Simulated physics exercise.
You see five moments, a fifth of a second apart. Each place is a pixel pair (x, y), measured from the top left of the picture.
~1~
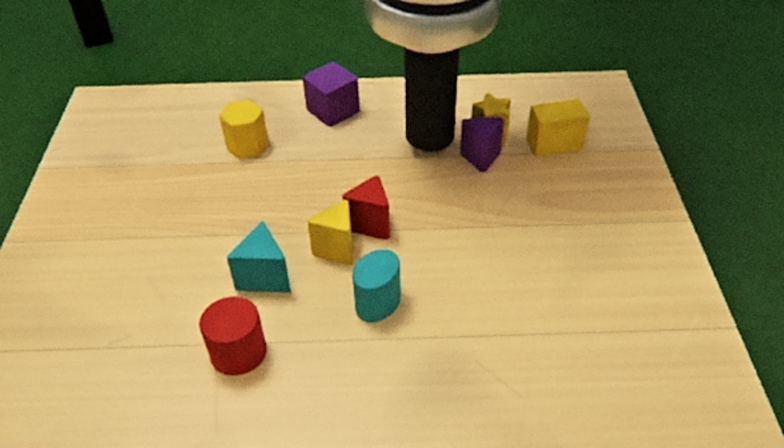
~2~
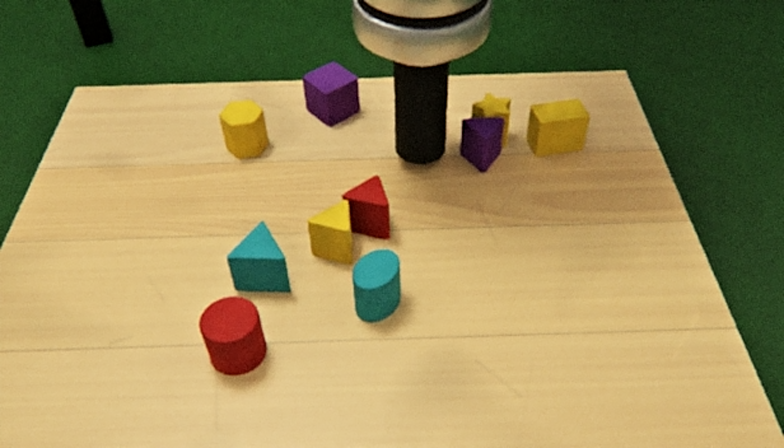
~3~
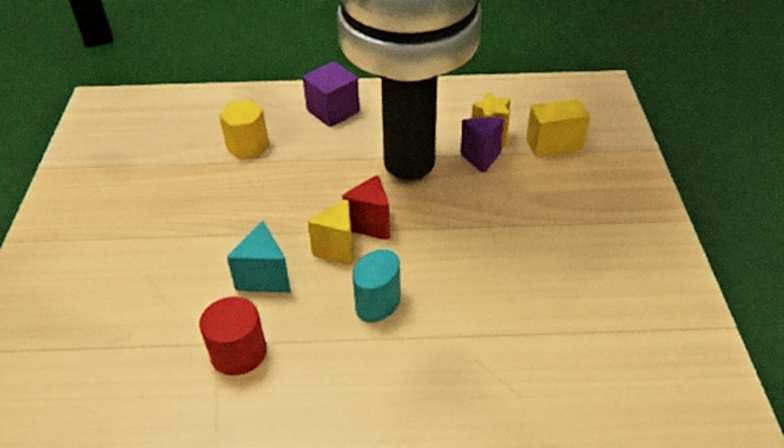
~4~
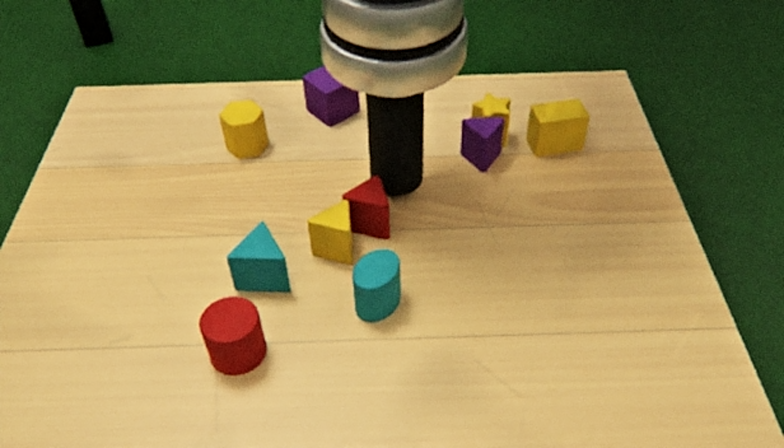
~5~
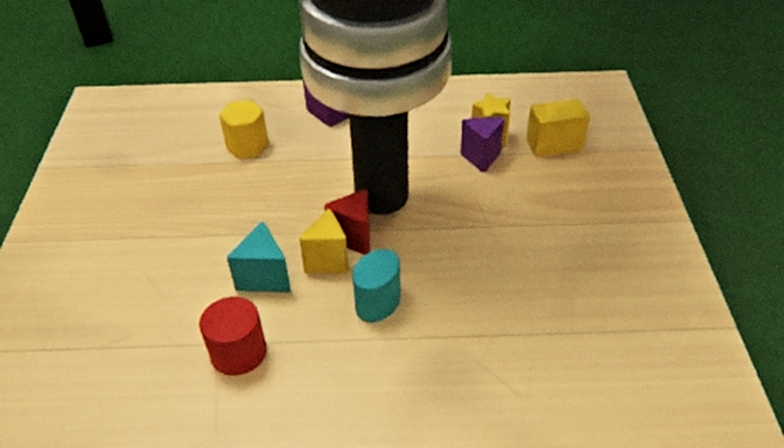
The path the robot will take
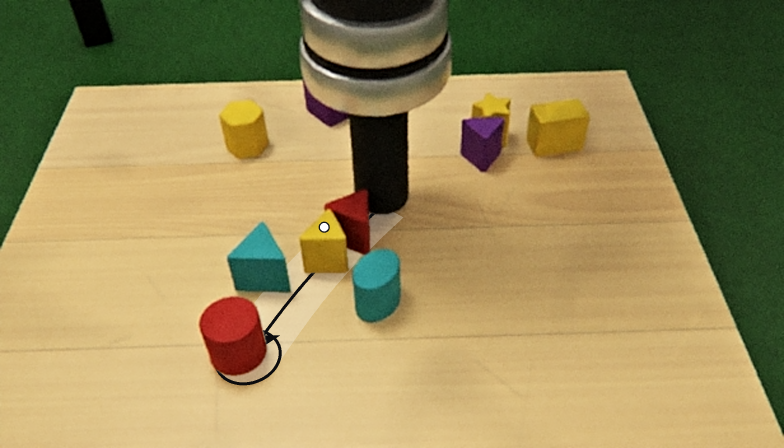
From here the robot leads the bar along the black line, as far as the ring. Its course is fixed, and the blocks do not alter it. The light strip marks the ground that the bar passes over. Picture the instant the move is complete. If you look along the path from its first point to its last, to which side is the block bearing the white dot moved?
It's pushed left.
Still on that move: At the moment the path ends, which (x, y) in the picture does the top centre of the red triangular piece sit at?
At pixel (243, 366).
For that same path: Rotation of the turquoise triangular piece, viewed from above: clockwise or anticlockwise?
It twists with the clock when seen from above.
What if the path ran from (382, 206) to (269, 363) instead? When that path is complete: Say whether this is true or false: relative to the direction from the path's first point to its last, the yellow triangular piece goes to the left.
That is false.
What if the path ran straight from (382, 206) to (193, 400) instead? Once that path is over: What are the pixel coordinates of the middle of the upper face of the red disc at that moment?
I'd say the red disc ends with its top centre at (123, 413).
The line goes from (382, 206) through (337, 248) and (293, 297) to (248, 356); the dot is on the yellow triangular piece.
What follows on the original path. One third of the way, bar (336, 238); turquoise triangular piece (253, 247), turned 20° clockwise; yellow triangular piece (288, 274), turned 40° anticlockwise; red triangular piece (300, 250).
Two thirds of the way, bar (291, 288); red disc (212, 338); turquoise triangular piece (242, 251), turned 45° clockwise; yellow triangular piece (276, 335), turned 75° anticlockwise; red triangular piece (268, 308), turned 40° anticlockwise.
At the end, bar (246, 347); red disc (182, 364); turquoise triangular piece (240, 251), turned 55° clockwise; yellow triangular piece (286, 359), turned 135° anticlockwise; red triangular piece (243, 366), turned 100° anticlockwise.
